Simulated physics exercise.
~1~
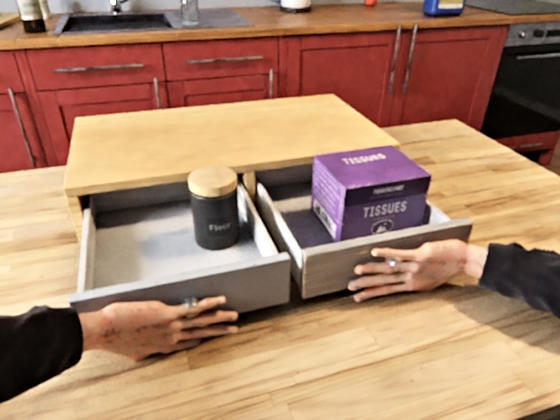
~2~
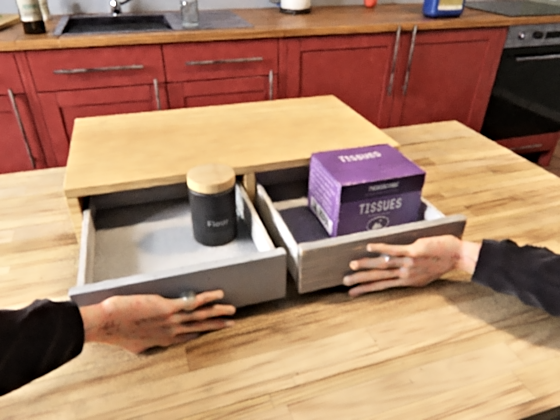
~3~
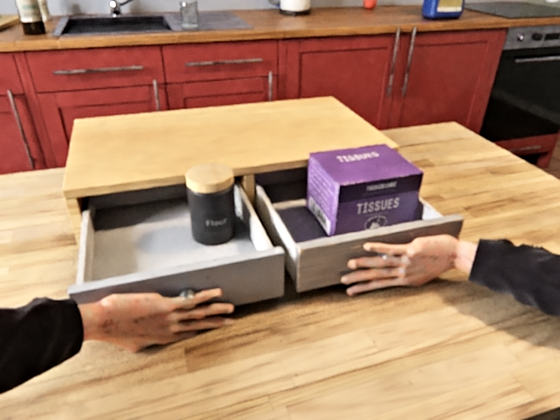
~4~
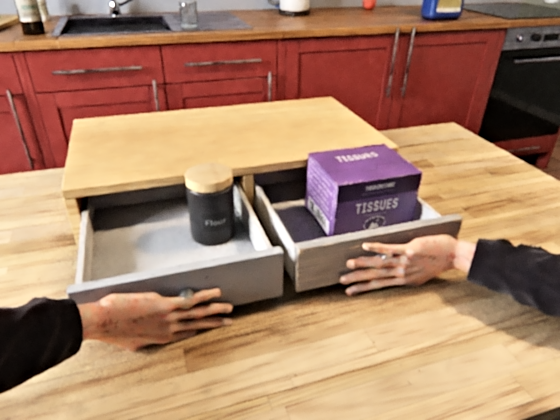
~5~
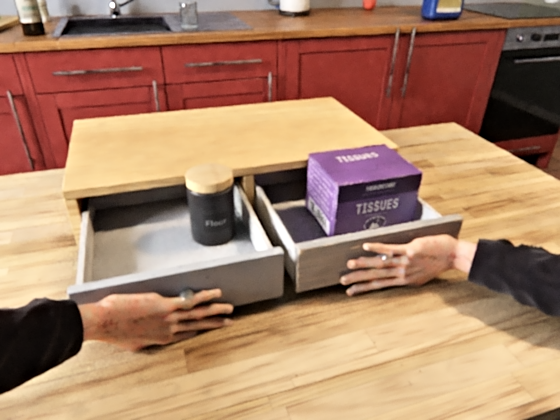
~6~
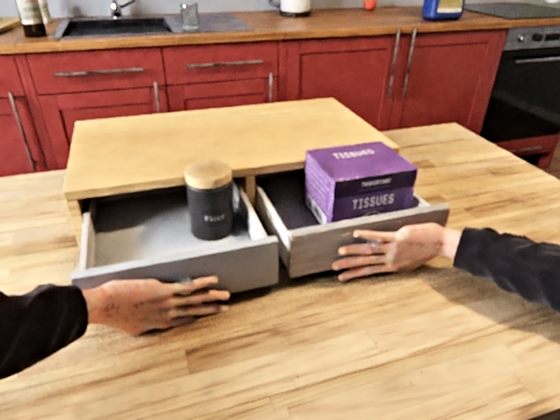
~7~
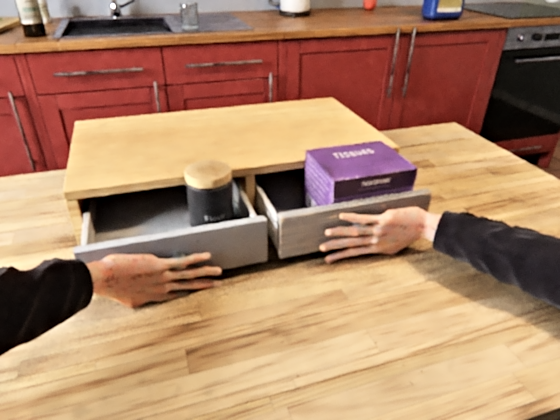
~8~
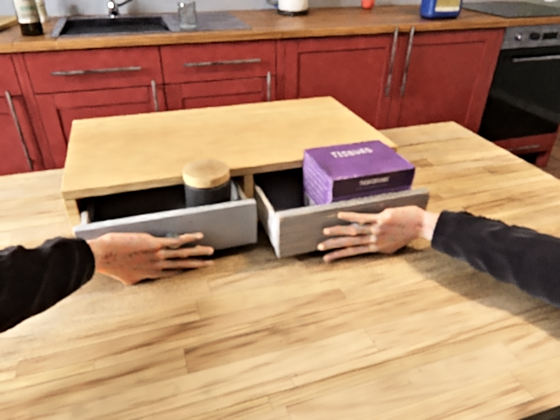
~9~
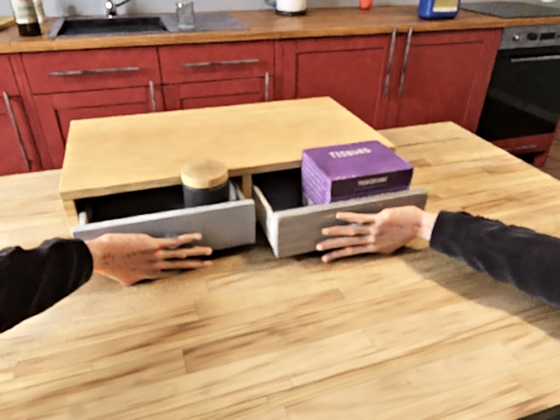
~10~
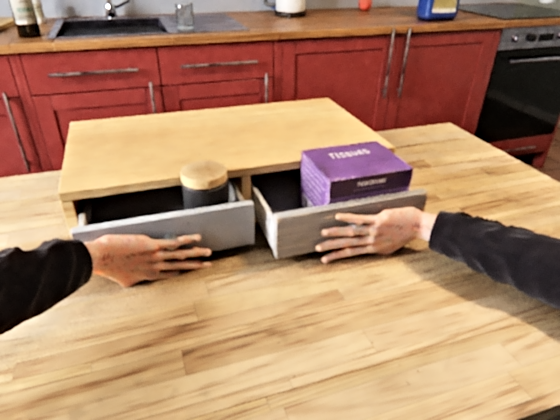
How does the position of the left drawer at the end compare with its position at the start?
At the start the left drawer is pulled well out of the chest, while at the end it sits further in but is still partly open.
